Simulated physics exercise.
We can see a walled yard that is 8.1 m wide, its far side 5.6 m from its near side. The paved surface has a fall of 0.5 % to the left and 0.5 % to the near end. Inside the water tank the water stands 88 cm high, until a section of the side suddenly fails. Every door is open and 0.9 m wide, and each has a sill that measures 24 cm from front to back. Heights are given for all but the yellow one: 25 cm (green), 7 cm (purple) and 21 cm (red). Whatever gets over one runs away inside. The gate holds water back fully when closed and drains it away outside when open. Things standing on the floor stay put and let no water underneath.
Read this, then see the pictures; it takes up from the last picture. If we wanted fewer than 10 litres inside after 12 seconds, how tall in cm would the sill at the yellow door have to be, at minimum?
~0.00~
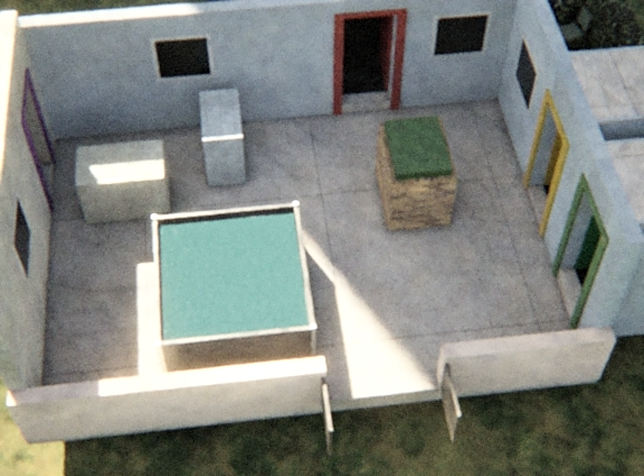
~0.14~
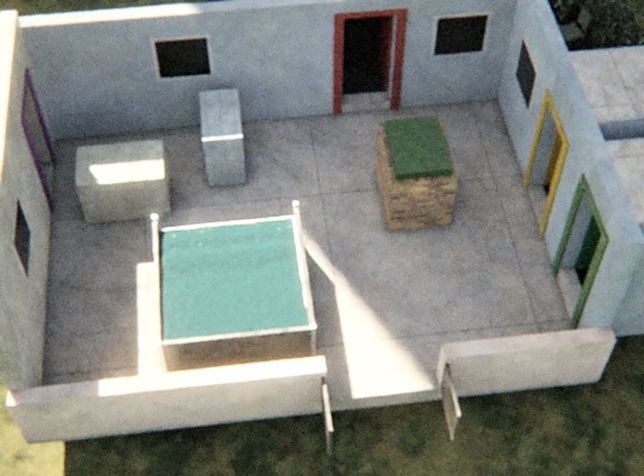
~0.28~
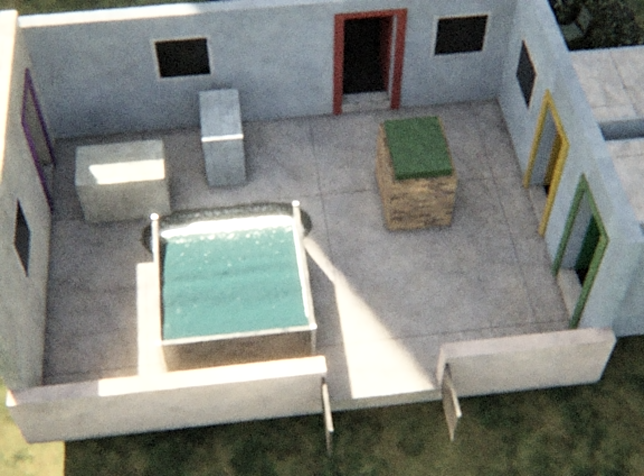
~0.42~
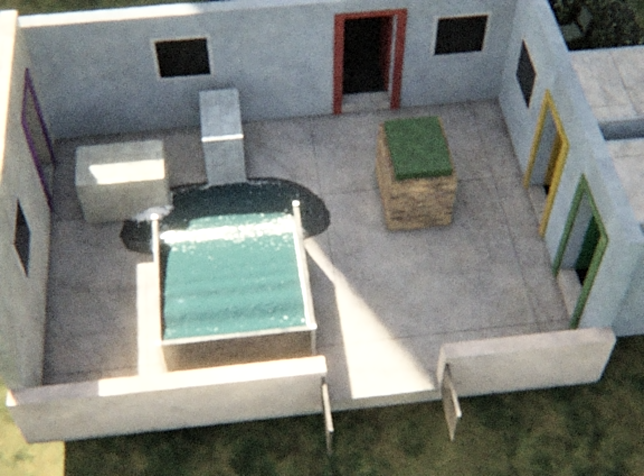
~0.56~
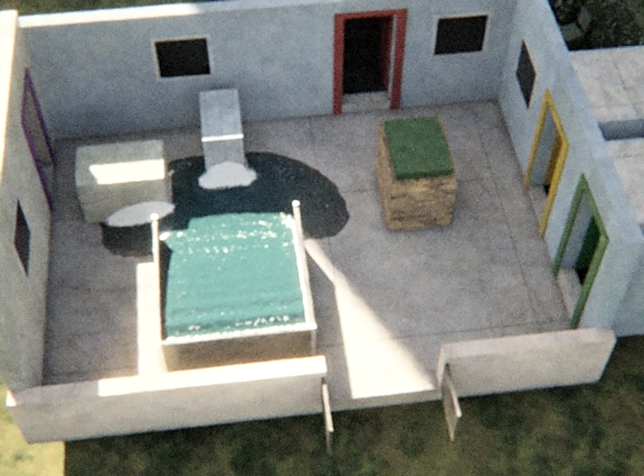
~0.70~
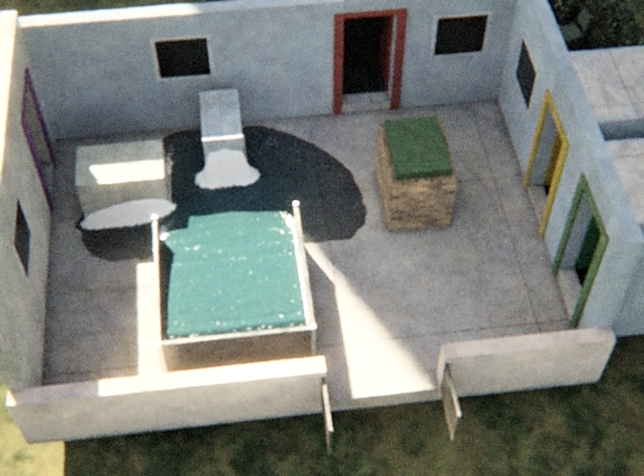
It would need to be around 9.5 cm tall.
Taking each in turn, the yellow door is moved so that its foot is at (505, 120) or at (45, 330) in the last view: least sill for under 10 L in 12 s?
You'd want about 36 cm there first, then about 10.0 cm.
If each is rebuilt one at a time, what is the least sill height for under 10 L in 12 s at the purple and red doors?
You'd want about 24 centimetres at purple and about 23 centimetres at red.
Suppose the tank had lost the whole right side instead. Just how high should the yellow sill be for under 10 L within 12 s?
You'd want it roughly 34 centimetres tall.
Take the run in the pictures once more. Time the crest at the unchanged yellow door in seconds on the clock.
At roughly 4.5 s.
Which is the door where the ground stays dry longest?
It's the green one.
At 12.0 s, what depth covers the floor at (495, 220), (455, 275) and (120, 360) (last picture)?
Taking the spots in order: About 8, 6 and 11 centimetres.
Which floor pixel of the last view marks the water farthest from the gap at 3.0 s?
Lab note: Front tip approx. (489, 99).
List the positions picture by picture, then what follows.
In the first frame, the water tank at (231, 273) is whole and still, 88 cm deep; the yellow door at (545, 170) is dry.
In the second frame, the gap is on the far side, the front 0.3 m out at a hidden place; the back of the water tank holds 88 cm.
In the third frame, the front is at (177, 215), 0.8 m from the gap on the far side; 1.9 m2 of floor is wet, 88 cm left at the back.
In the fourth frame, water pours out on the far side and has run 1.4 m, to (183, 188); about 15 cm deep outside, 86 cm at the back.
In the fifth frame, water pours out on the far side and has run 2.0 m, to (182, 162); about 14 cm deep outside, 78 cm at the back.
In the sixth frame, the gap is on the far side, the front 2.7 m out at (184, 134); the back of the water tank holds 75 cm; 3.0 m in a straight line remain to the yellow door at (545, 170).
After 1.4 s water covers 30 % of the floor, deepest (59 cm) near (222, 192); it has not reached the yellow door.
After 3.0 s water covers 55 % of the floor, deepest (41 cm) near (491, 106); 2 cm at the yellow door, 0 litres in over its 12 cm sill.
After 12.0 s water covers 100 % of the floor, deepest (14 cm) near (165, 404); 9 cm at the yellow door, 3 litres in over its 12 cm sill.
At the yellow door as built, the water arrived by 3.0 s and peaked near 14 cm at 4.4 s.
With a sill of 8 cm, 16 litres would have come in within the 12 s; with 10.5 cm, 6 litres. So under 10 litres takes about 9.5 cm.
